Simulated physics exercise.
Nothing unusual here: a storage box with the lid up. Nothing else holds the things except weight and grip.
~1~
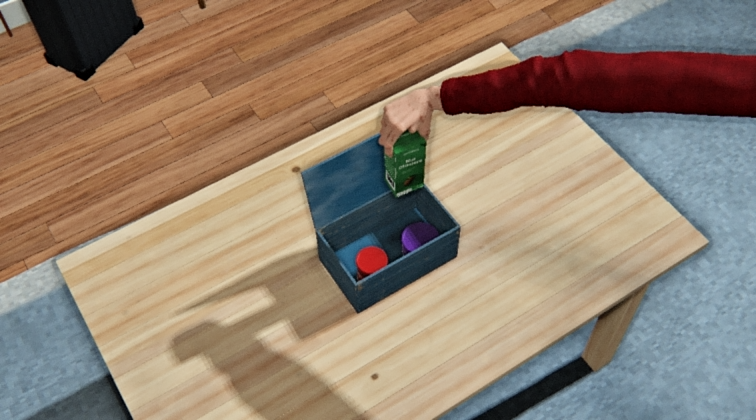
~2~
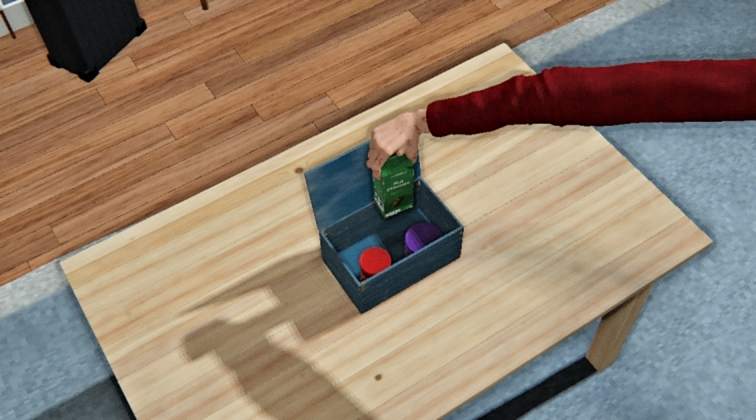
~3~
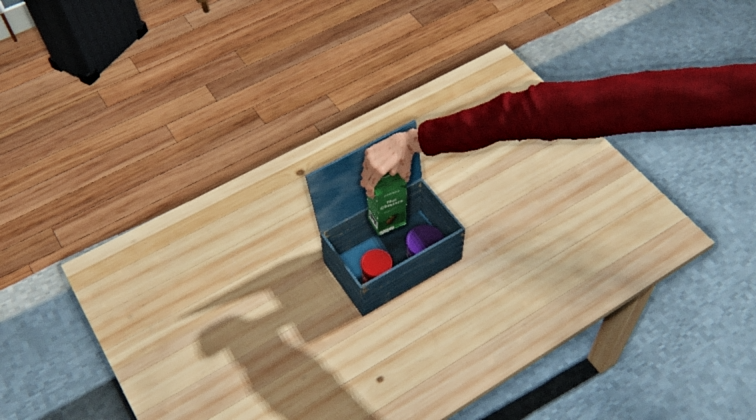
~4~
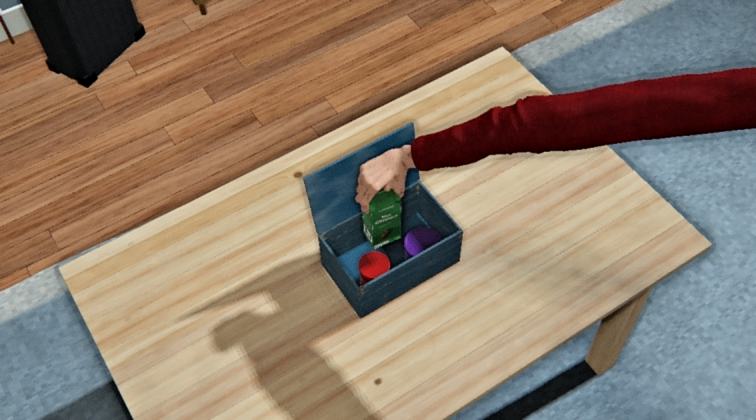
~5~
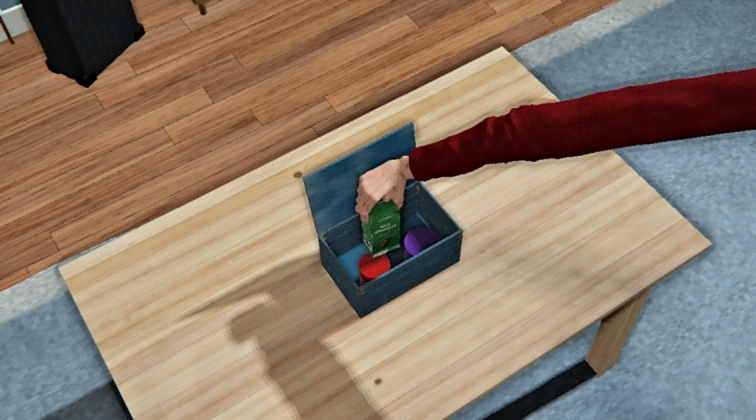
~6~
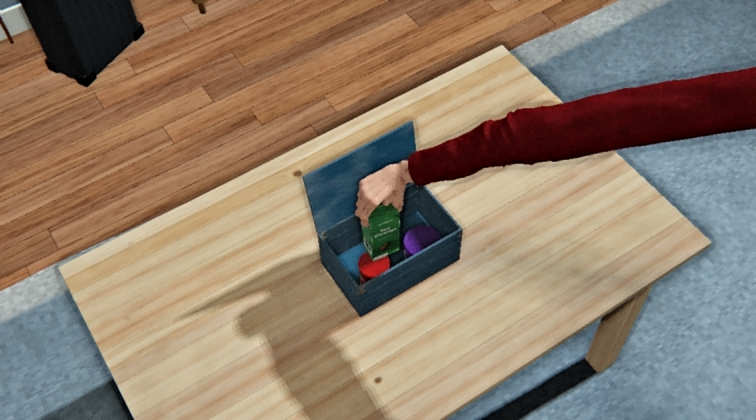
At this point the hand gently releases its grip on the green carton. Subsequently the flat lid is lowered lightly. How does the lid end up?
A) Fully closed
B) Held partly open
Option A: Fully closed.
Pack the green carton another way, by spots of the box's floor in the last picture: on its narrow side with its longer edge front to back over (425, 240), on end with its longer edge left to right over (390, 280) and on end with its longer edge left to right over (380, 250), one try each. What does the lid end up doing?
In the first case it shuts; in the second case it shuts; in the third case it stays open.
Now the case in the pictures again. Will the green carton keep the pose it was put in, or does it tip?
By the end the green carton has leaned over.
Then, 0.50 s on from there, green carton on its side near (403, 220).
Then, 1.30 s on from there, lid 77° above the rim; green carton on its side near (401, 227).
Then, 1.90 s on from there, lid 41° above the rim; green carton on its side near (401, 227).
Then, 2.50 s on from there, lid shut; green carton on its side near (401, 227).
In the end, lid shut; toppled in the box, green carton; the other 2 unmoved. At the end, from the last picture's camera, green carton near (401, 227).
